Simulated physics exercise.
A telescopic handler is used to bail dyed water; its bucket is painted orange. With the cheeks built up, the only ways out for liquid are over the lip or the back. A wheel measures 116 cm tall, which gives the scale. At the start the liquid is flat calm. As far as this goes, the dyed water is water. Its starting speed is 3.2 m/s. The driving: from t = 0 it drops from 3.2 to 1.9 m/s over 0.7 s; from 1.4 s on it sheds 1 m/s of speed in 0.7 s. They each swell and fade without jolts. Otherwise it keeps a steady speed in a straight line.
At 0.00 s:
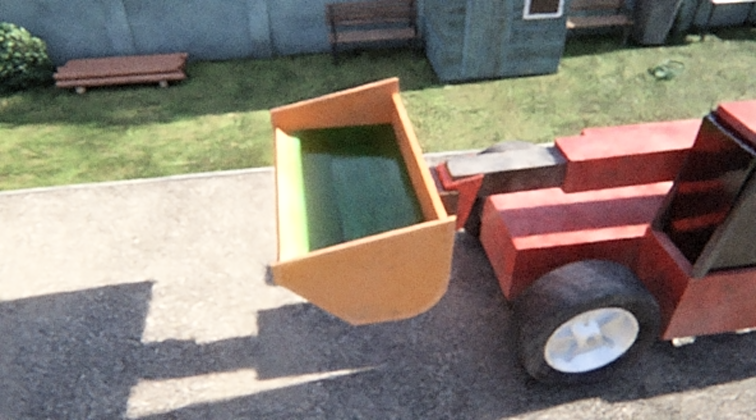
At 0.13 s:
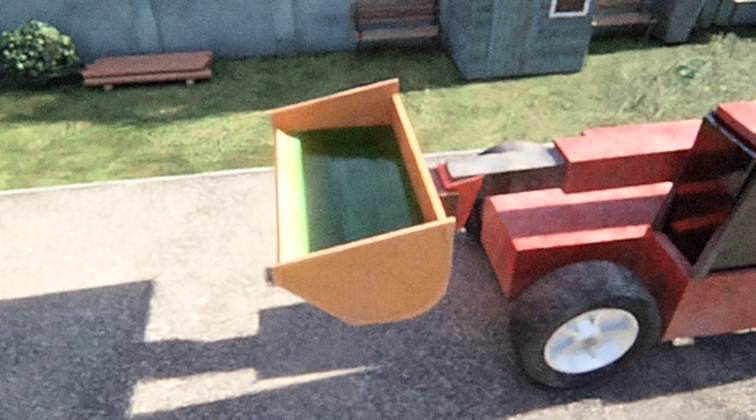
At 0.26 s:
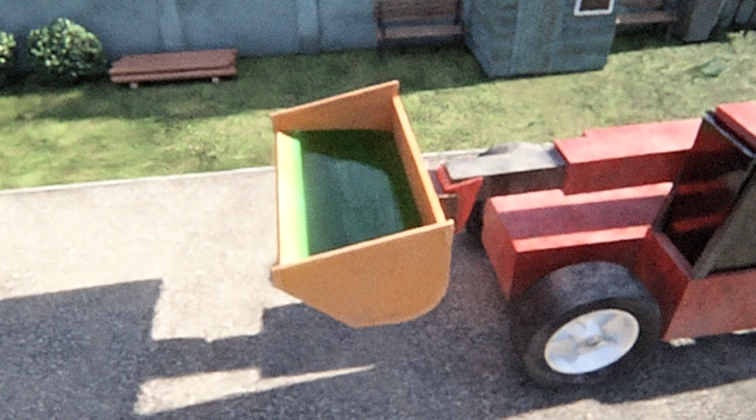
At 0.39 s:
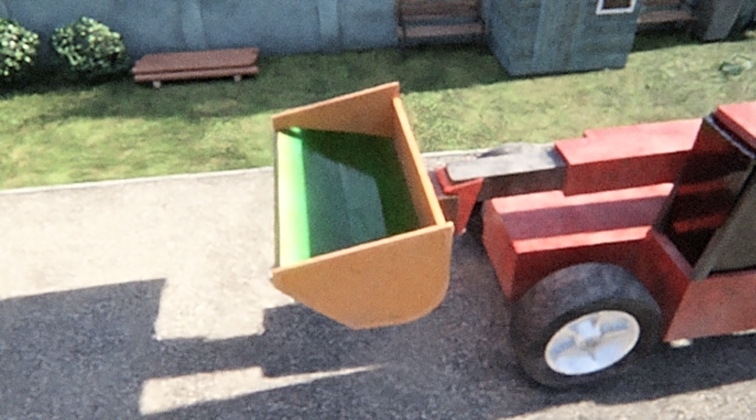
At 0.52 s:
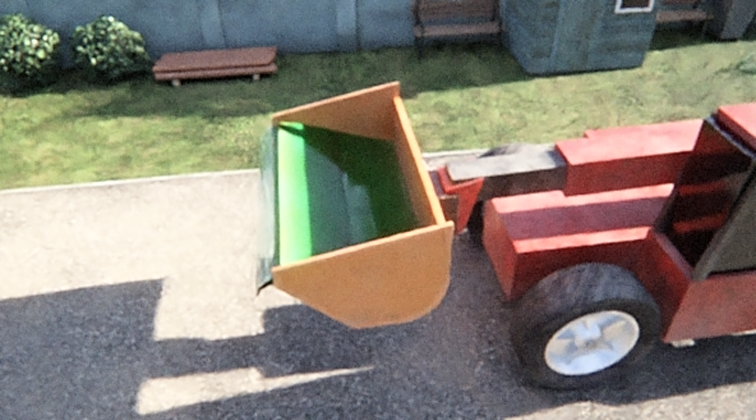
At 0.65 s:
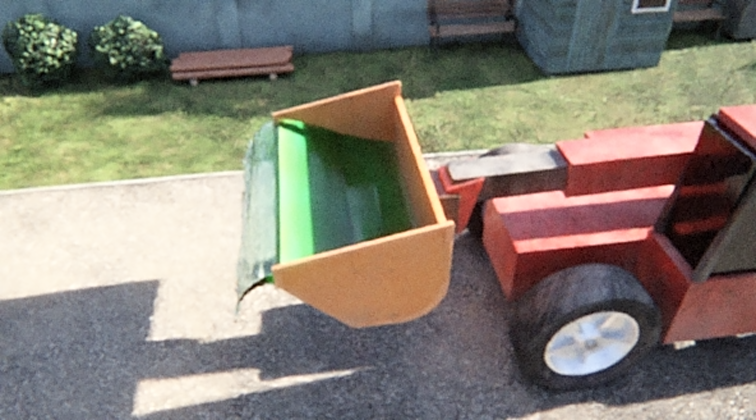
On a paved lane beside a grass verge and a grey wall, a red telescopic handler holds up an orange bucket of dark green liquid as the background slides steadily right. The liquid shifts toward the left lip, baring a bright green strip inside, then pours over that edge in a widening sheet.
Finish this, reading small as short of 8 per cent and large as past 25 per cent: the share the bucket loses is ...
... large.
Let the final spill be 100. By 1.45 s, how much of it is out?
By that time, around 40 percent of it is out.
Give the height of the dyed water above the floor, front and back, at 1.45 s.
About 34 cm at the front, 46 cm at the back.
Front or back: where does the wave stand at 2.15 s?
At the fore end.
Then, 1.45 s in, the surface stands 47 cm at the back and 34 cm at the front; 13 per cent has gone, over the front.
Then, 2.15 s in, the surface stands 20 cm at the back and 32 cm at the front; 27 per cent has gone, over the front.
Then, 2.90 s in, the surface stands 45 cm at the back and 25 cm at the front; 29 per cent has gone, over the front.
Then, 4.99 s in, 32 per cent has gone, over the front, 201 of 623 litres.
